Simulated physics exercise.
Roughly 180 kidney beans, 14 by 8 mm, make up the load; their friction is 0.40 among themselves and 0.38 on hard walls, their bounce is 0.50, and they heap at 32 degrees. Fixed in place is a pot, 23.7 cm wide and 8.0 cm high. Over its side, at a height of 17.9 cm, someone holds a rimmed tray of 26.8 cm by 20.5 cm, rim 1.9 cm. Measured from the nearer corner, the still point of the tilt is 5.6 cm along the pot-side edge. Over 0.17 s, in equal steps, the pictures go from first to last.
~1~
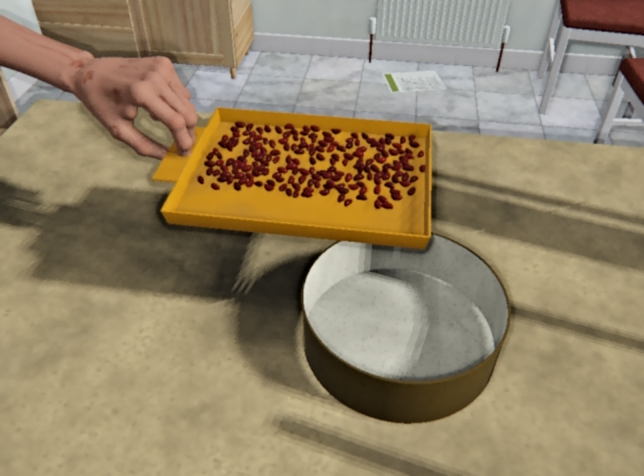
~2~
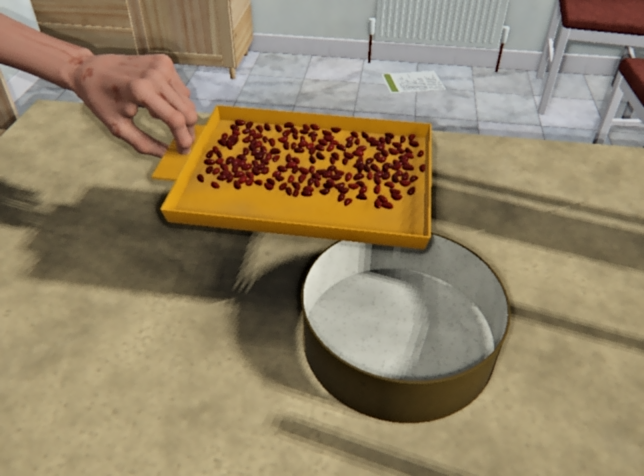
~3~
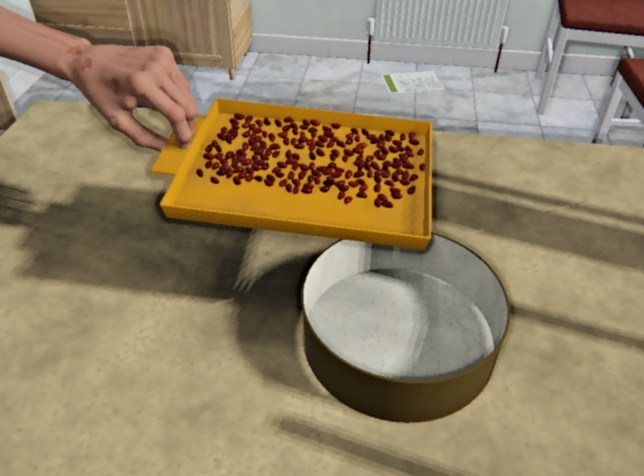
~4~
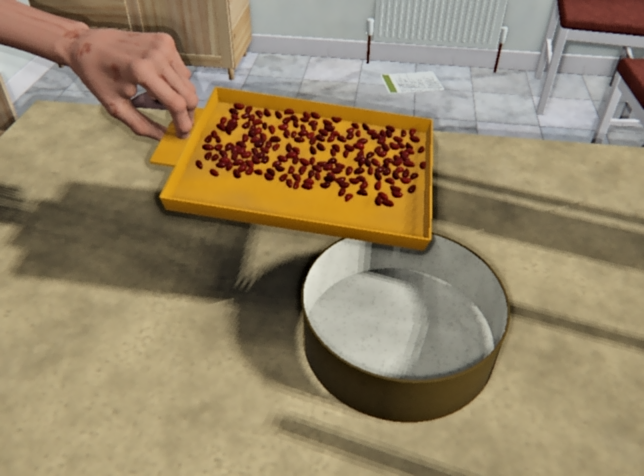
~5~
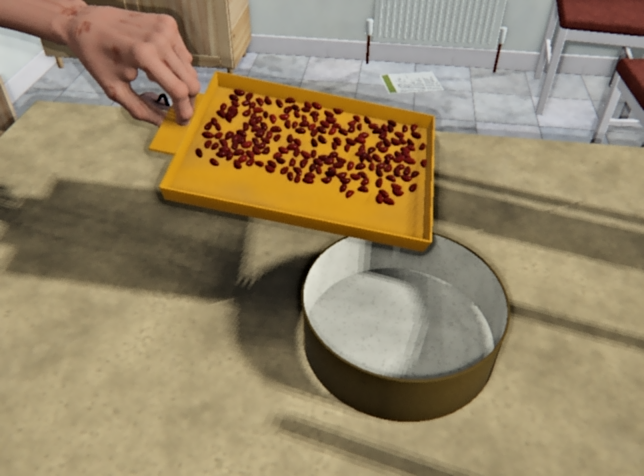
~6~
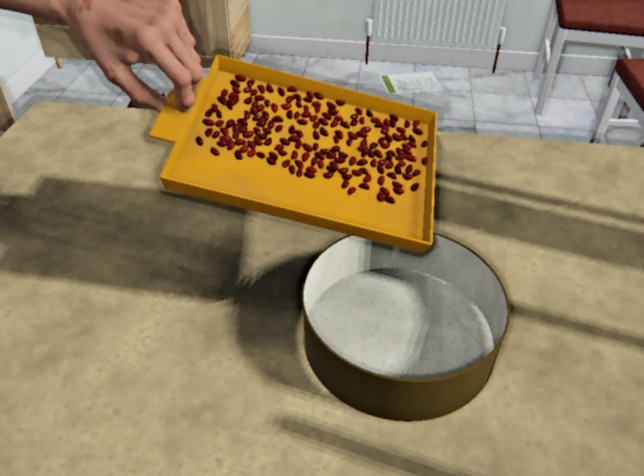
A hand holds a shallow yellow tray of dark red beans by its left side, nearly level above a round metal pot on a countertop. The hand slowly rises, lifting the tray's left side so it slopes down to the right, while the beans stay spread across it and the pot remains still and empty.
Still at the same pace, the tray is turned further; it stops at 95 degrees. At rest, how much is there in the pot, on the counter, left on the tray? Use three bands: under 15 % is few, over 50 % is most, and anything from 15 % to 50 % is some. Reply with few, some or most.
Pot: Most, counter: Few, left on the tray: Few.
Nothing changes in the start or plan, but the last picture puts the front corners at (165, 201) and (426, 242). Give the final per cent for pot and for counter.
The pot gets 100 and the counter 0.
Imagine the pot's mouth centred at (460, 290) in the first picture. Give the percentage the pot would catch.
The share would be some 100 per cent.
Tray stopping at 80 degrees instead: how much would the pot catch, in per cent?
I'd expect some 90 per cent in the pot.
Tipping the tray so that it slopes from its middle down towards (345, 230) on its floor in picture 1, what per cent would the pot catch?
Some 95 per cent.
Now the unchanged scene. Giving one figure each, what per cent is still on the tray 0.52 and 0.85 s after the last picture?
I'd say roughly 60, then roughly 0.
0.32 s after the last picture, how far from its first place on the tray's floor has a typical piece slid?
About 7 cm.
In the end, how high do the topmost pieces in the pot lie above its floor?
Some 2.0 cm up.
Then, 0.32 s after the last picture, tilt 55 degrees; the tray holds 100 %, the pot 0 %.
Then, 0.52 s after the last picture, tilt 80 degrees; the tray holds 60 %, the pot 5 %.
Then, 0.85 s after the last picture, tilt 95 degrees; the tray holds 0 %, the pot 95 %.
In the end, pot 95 %, counter 5 %, tray 0 %.
